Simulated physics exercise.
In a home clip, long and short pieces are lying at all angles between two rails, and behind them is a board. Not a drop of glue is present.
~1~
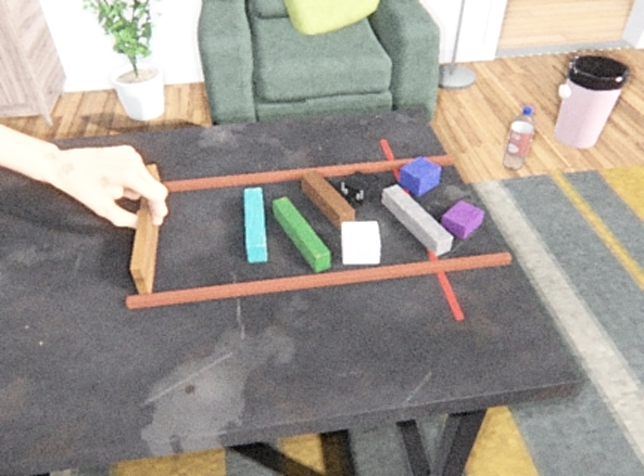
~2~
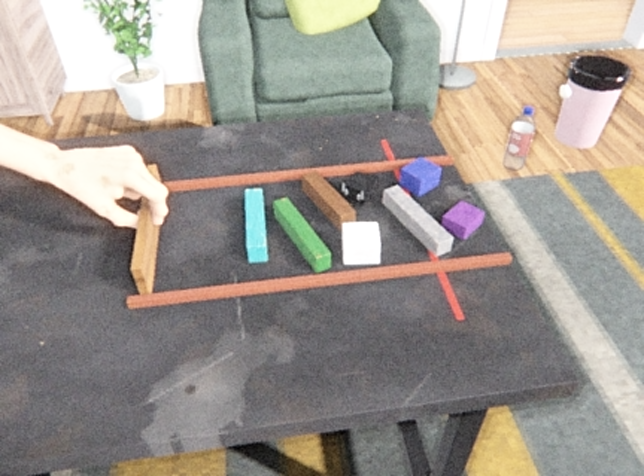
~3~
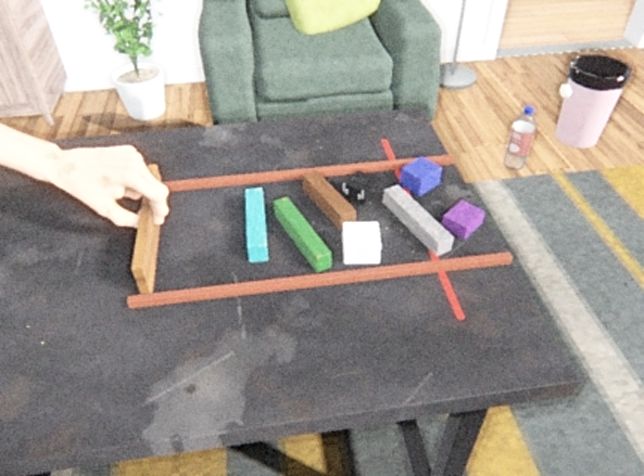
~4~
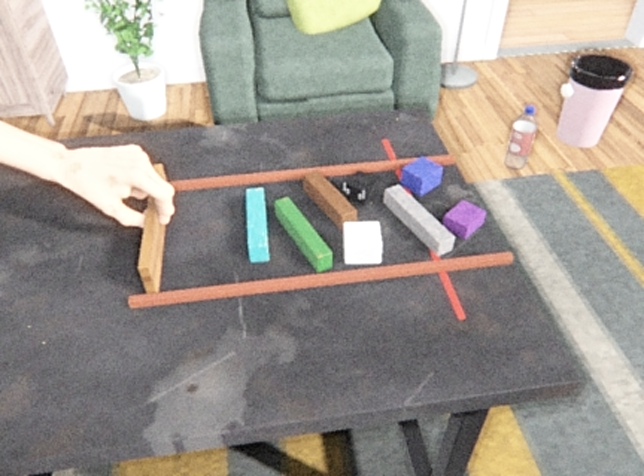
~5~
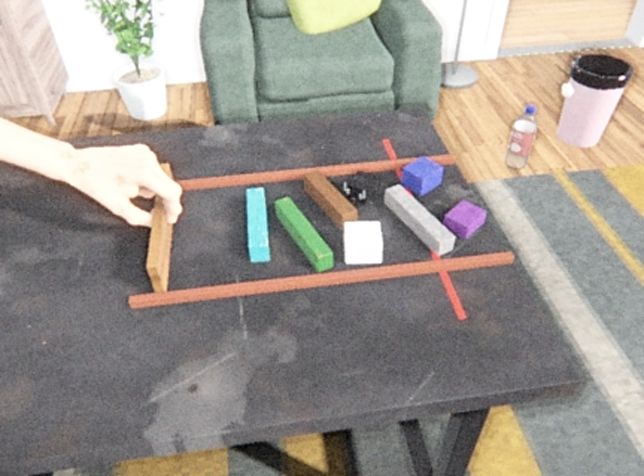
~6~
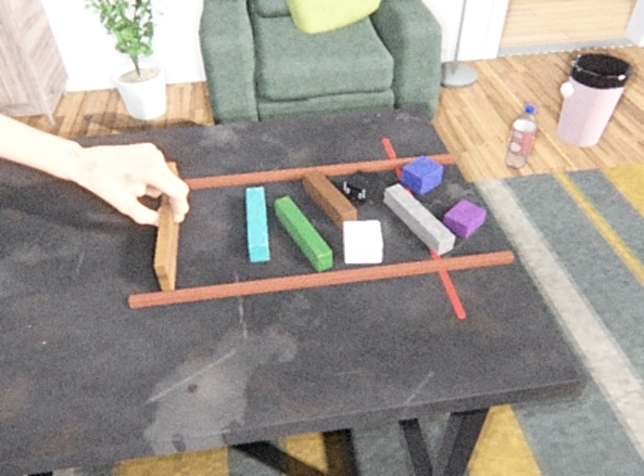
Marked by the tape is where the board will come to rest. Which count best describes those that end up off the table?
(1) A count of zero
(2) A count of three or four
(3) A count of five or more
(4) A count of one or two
2, A count of three or four.
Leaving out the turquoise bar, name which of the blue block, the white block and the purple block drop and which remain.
The blue block is lost, the white block does not fall, the purple block is lost.
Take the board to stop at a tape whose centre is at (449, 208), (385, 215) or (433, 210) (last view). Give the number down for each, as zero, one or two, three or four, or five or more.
Going tape by tape, I get 5 or more, then 1 or 2, then 3 or 4.
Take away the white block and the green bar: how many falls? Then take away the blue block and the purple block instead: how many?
Result: 1 in the first case, with 1 in the second.
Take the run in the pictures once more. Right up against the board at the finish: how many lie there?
That number would be 2.
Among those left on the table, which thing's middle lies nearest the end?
White block.
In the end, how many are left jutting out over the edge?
The count is 0.
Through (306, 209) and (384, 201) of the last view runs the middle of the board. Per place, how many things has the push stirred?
Tally: 5; 8.
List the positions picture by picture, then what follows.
Purple block (462, 220); blue block (419, 176); grey bar (415, 219); board (149, 226); tape (415, 213), in the first picture.
Blue block (420, 177); turquoise bar (256, 223), in the second picture.
Grey bar (416, 219); white block (361, 243), in the third picture.
Purple block (464, 219); brown bar (329, 199), in the fourth picture.
Blue block (422, 176); green bar (303, 233), in the fifth picture.
Purple block (464, 218); blue block (421, 175); grey bar (417, 218); board (169, 223); tape (417, 212), in the sixth picture.
Early on, none off yet; purple block at rest near (464, 218); blue block at rest near (421, 175); grey bar at rest near (417, 218).
A while later, none off yet; purple block at rest near (464, 218); blue block at rest near (421, 175); grey bar at rest near (419, 217).
Finally, the number that fall off is three or four; lost, grey bar, blue block and purple block.
